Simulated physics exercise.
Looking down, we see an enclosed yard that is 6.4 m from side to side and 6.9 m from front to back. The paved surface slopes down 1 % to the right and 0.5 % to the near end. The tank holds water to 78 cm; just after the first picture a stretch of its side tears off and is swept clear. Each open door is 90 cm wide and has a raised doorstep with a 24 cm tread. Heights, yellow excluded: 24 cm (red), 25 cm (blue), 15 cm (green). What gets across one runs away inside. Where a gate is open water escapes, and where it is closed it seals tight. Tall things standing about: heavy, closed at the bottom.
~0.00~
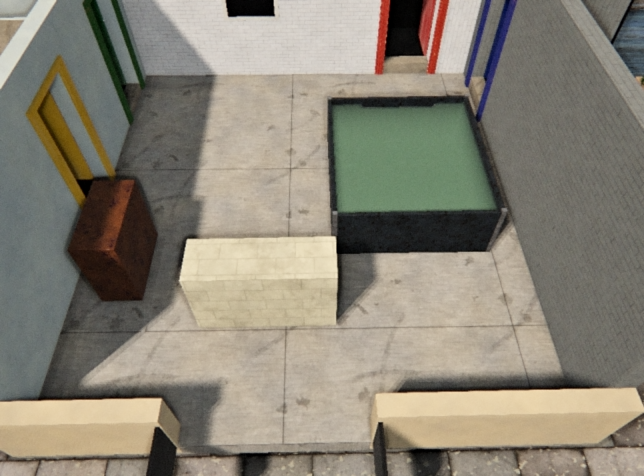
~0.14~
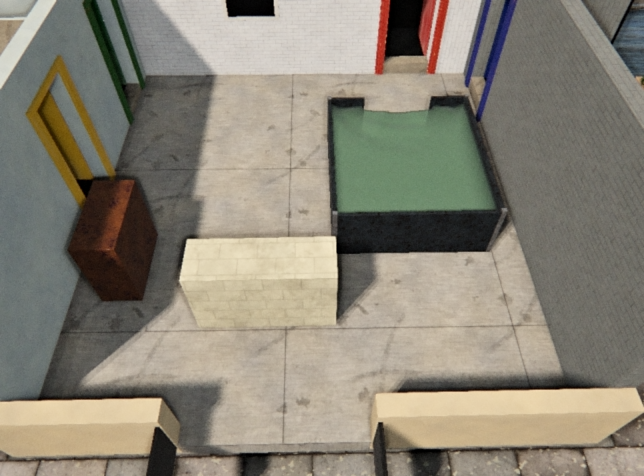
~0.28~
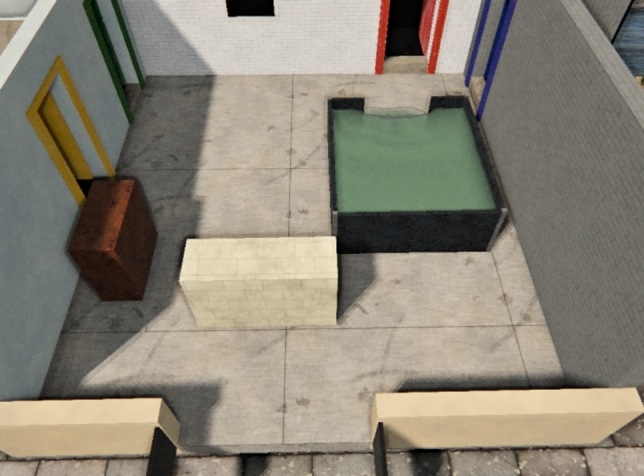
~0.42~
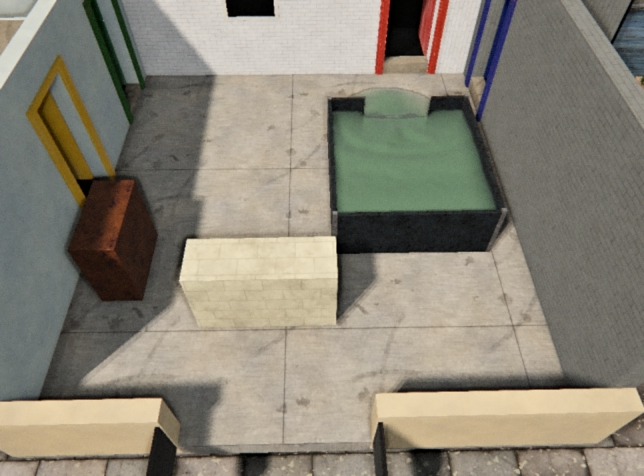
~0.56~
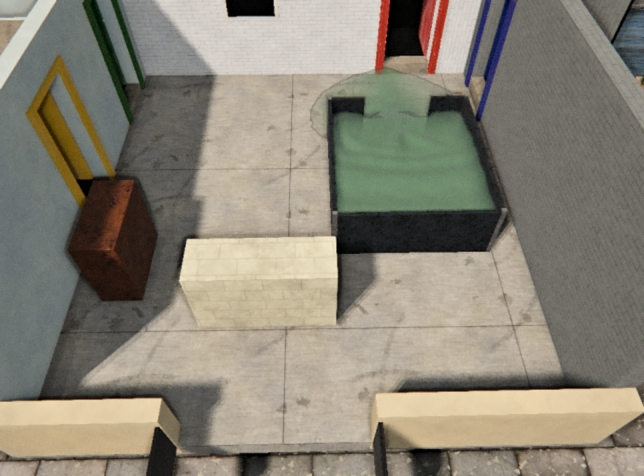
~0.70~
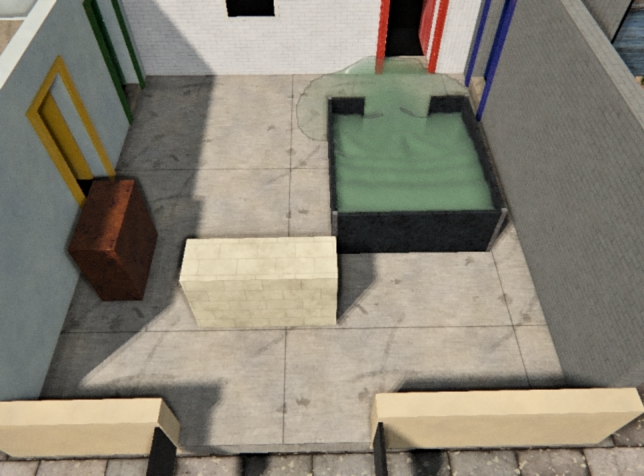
Green water poured out through a gap that opened in the far side of a dark square tank, spreading in a thin, rounded sheet over the paving by the red doorway and toward the left.
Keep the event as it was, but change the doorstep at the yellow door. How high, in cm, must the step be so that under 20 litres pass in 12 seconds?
Roughly 7 cm.
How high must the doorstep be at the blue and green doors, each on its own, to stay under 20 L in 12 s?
Roughly 26 cm for the blue door and roughly 17 cm for the green door.
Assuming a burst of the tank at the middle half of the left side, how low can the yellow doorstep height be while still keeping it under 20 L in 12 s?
A minimum of about 28 cm.
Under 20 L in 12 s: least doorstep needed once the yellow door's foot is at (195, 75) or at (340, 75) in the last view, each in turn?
First place around 9.5 cm, second around 34 cm.
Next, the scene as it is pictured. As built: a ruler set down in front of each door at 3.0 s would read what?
Door by door, in centimetres - red 37, yellow 0, blue 28, green 23.
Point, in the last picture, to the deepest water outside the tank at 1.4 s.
Near pixel (460, 74).
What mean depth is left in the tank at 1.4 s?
On average, around 57 cm.
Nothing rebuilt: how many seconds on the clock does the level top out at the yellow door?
The depth peaks at about 9.5 seconds.
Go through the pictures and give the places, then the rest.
In the first picture, the tank at (407, 153) is whole and still, 78 cm deep; the yellow door at (80, 154) is dry.
In the second picture, water pours out on the far side and has run 0.3 m, to a hidden place; about 8 cm deep outside, 78 cm at the back.
In the third picture, the gap is on the far side, the front 0.8 m out at a hidden place; the back of the tank holds 78 cm.
In the fourth picture, the front is at (370, 91), 1.4 m from the gap on the far side; 2.3 m2 of floor is wet, 78 cm left at the back.
In the fifth picture, the front is at (359, 75), 1.9 m from the gap on the far side; 4.1 m2 of floor is wet, 78 cm left at the back.
In the sixth picture, the front is at (383, 59), 2.1 m from the gap on the far side; 5.4 m2 of floor is wet, 72 cm left at the back; 3.8 m in a straight line remain to the yellow door at (80, 154).
After 1.4 s water covers 15 % of the floor, deepest (59 cm) near (460, 74); it has not reached the yellow door.
After 3.0 s water covers 40 % of the floor, deepest (40 cm) near (460, 74); it has not reached the yellow door.
After 12.0 s water covers 100 % of the floor, deepest (18 cm) near (570, 416); 8 cm at the yellow door, 6 litres in over its 10 cm doorstep.
At the yellow door as built, the water arrived by 3.3 s and peaked near 10 cm at 9.4 s.
With a doorstep of 6.5 cm, 26 litres would have come in within the 12 s; with 9 cm, 8 litres. So under 20 litres takes about 7 cm.
